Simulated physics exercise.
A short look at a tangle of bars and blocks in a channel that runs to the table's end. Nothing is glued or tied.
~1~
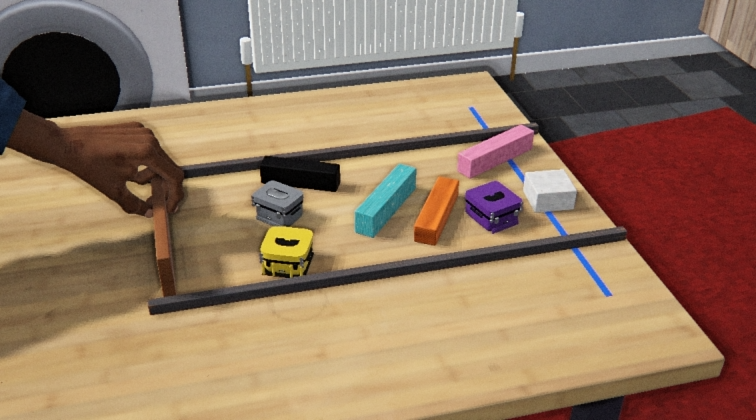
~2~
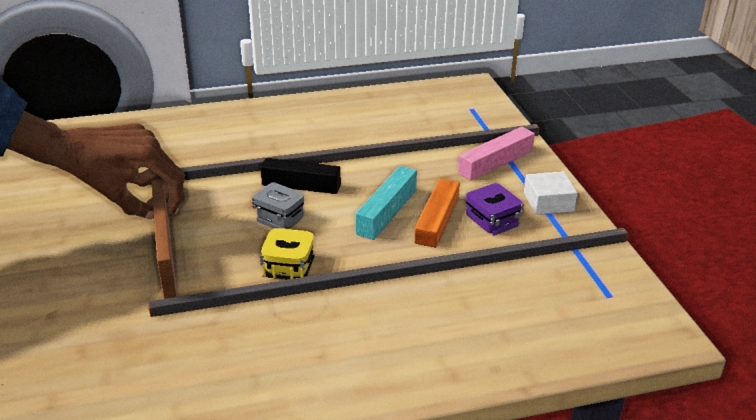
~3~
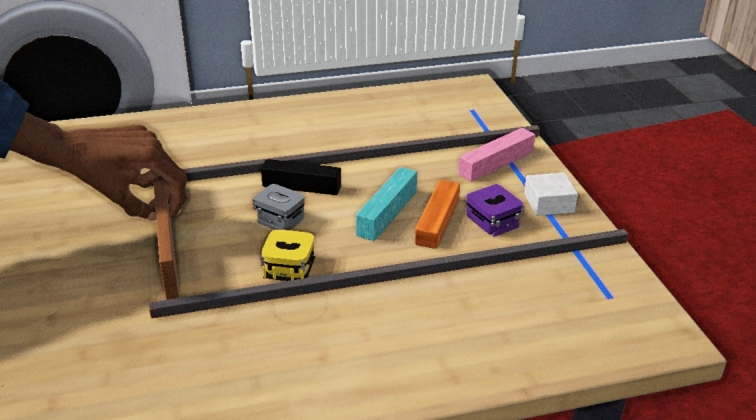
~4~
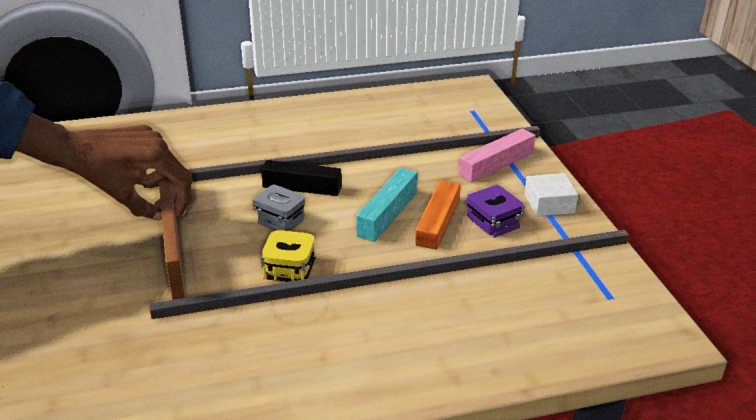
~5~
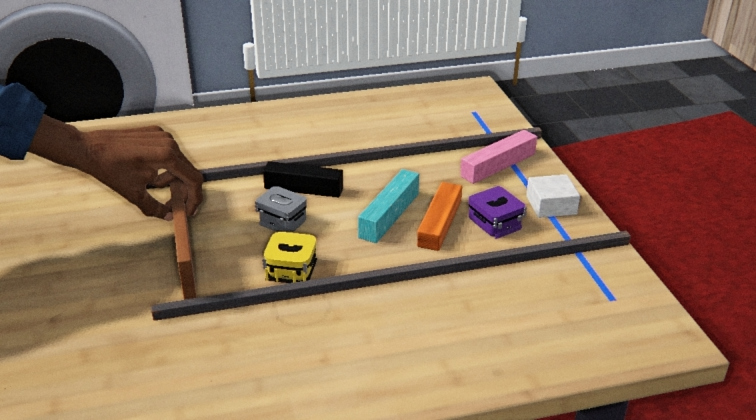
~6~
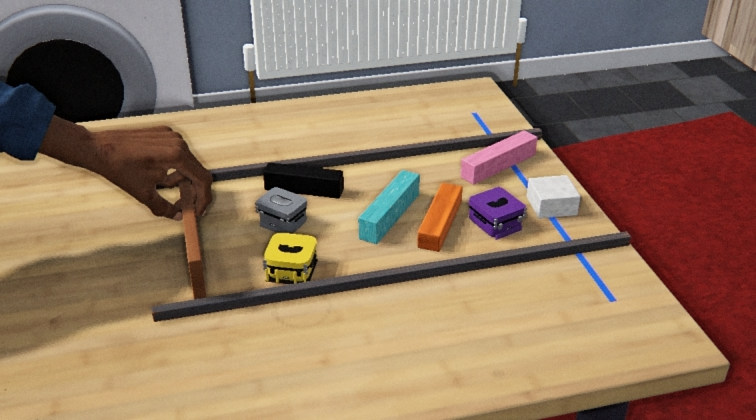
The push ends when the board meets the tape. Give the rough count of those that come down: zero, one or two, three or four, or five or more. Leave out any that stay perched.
Outcome: The number that fall off is three or four.
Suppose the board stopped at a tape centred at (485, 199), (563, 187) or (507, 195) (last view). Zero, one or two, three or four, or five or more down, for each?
Taking them in turn, 1 or 2; five or more; one or two.
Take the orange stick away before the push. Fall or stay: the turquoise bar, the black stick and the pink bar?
The turquoise bar remains up; the black stick survives; the pink bar is lost.
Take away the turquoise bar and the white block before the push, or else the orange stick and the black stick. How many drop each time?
First 2, then 3.
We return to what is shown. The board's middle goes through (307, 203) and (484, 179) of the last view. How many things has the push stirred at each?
3 and 8.
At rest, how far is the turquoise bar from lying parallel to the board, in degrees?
Some 0 degrees.
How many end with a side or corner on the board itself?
The number is 3.
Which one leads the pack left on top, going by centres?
The turquoise bar.
Soon after, none off yet; white block at rest near (553, 196); pink bar at rest near (500, 157); purple case at rest near (496, 213).
After that, none off yet; white block moving near (564, 195); pink bar moving near (504, 155); purple case displaced about its own width near (537, 215).
In the end, the number that fall off is three or four; gone, orange stick, purple case, pink bar and white block.
